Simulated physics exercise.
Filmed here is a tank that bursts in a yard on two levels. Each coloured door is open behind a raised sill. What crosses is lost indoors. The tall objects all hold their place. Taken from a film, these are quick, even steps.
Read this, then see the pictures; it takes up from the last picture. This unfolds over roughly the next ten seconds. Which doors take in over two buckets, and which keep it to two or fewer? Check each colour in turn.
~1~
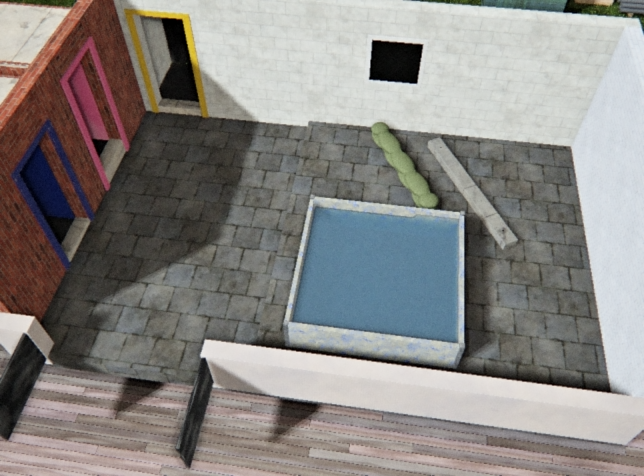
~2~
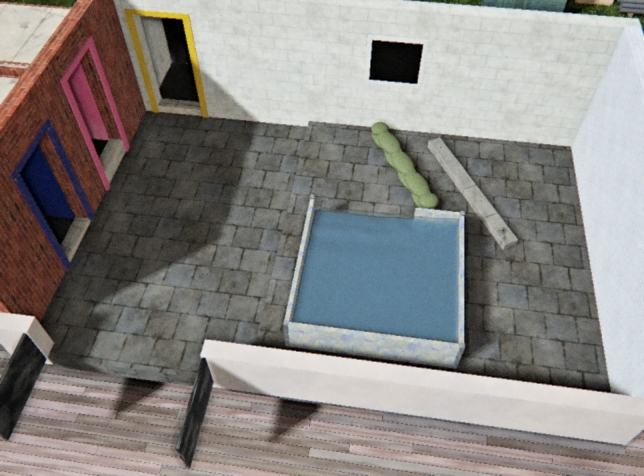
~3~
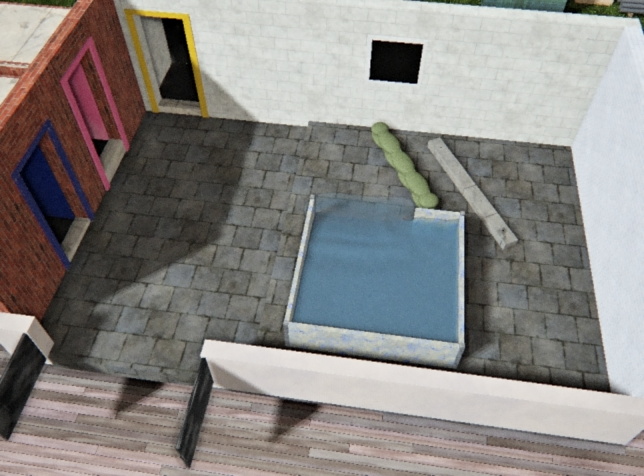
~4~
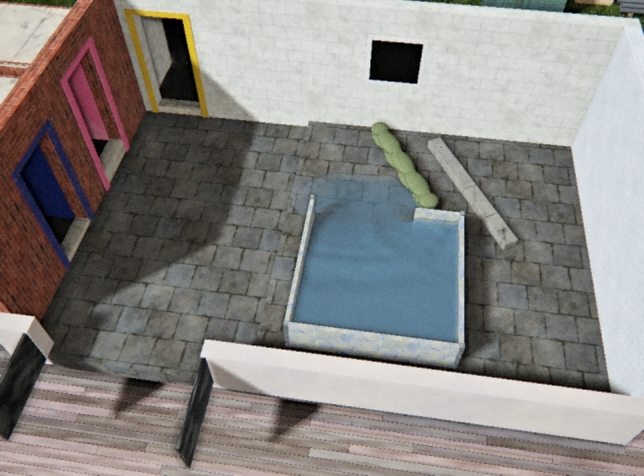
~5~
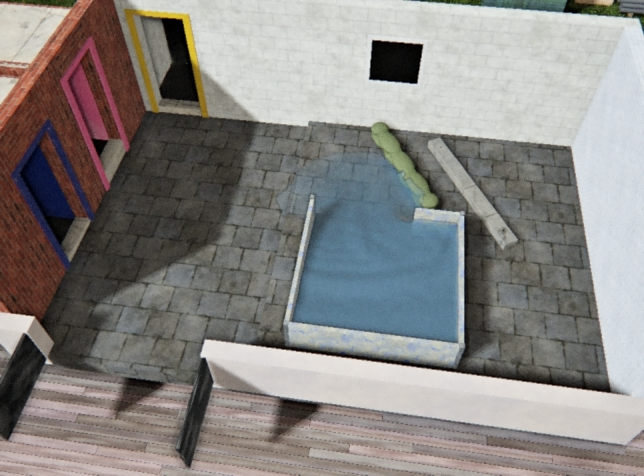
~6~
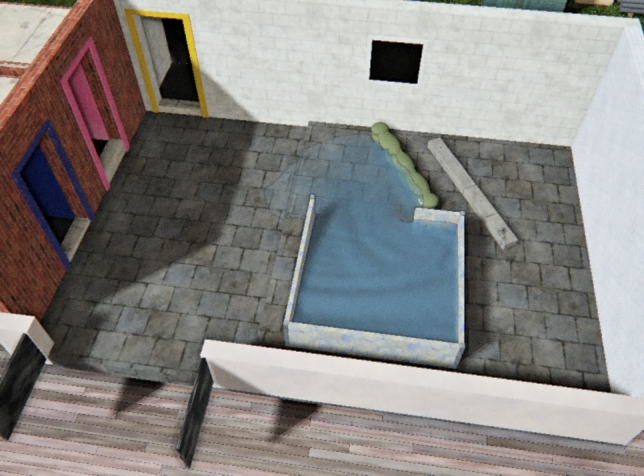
The blue door keeps it to two or fewer; the pink door keeps it to two or fewer; the yellow door takes in over two.
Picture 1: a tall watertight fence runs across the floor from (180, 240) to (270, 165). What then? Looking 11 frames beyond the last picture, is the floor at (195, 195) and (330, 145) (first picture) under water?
Result by location - first parched, second soaked.
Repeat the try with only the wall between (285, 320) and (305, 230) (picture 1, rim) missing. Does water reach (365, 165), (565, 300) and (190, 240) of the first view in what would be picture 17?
Bone-dry, bone-dry, submerged.
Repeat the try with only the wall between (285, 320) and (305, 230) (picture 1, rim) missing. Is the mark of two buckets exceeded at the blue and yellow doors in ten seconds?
First the blue door, which overshoots; then the yellow door, which remains short.
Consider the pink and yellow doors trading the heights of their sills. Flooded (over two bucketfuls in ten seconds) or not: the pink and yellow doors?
Looks like the pink one spills past the limit while the yellow one does not overflow.
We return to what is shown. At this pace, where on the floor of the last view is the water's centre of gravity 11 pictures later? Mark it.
I'd say around (352, 223).
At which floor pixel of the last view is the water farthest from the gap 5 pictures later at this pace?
The front's farthest point is close to (278, 129).
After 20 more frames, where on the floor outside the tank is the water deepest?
My finger goes to (151, 122).
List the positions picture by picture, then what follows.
Still water in the open tank at (380, 268), in the first picture.
Water pours out on the open tank's far side and has run to a hidden place, in the second picture.
The front is at (414, 205), out from the gap on the open tank's far side, in the third picture.
Water pours out on the open tank's far side and has run to (312, 184), in the fourth picture.
The front is at (334, 157), out from the gap on the open tank's far side, in the fifth picture.
Water pours out on the open tank's far side and has run to (357, 137), in the sixth picture.
A moment on, water covers 15 % of the floor; the blue door not reached, the pink door not reached, the yellow door not reached.
Next, water covers 25 % of the floor; the blue door not reached, the pink door not reached, the yellow door wet at the sill, nothing in.
Then, water covers 35 % of the floor; the blue door wet at the sill, nothing in, the pink door wet at the sill, nothing in, the yellow door wet at the sill, nothing in.
Later, water covers 60 % of the floor; the blue door wet at the sill, nothing in, the pink door wet at the sill, nothing in, the yellow door over two buckets in.
In the end, water covers 75 % of the floor; the blue door wet at the sill, nothing in, the pink door wet at the sill, nothing in, the yellow door over two buckets in.
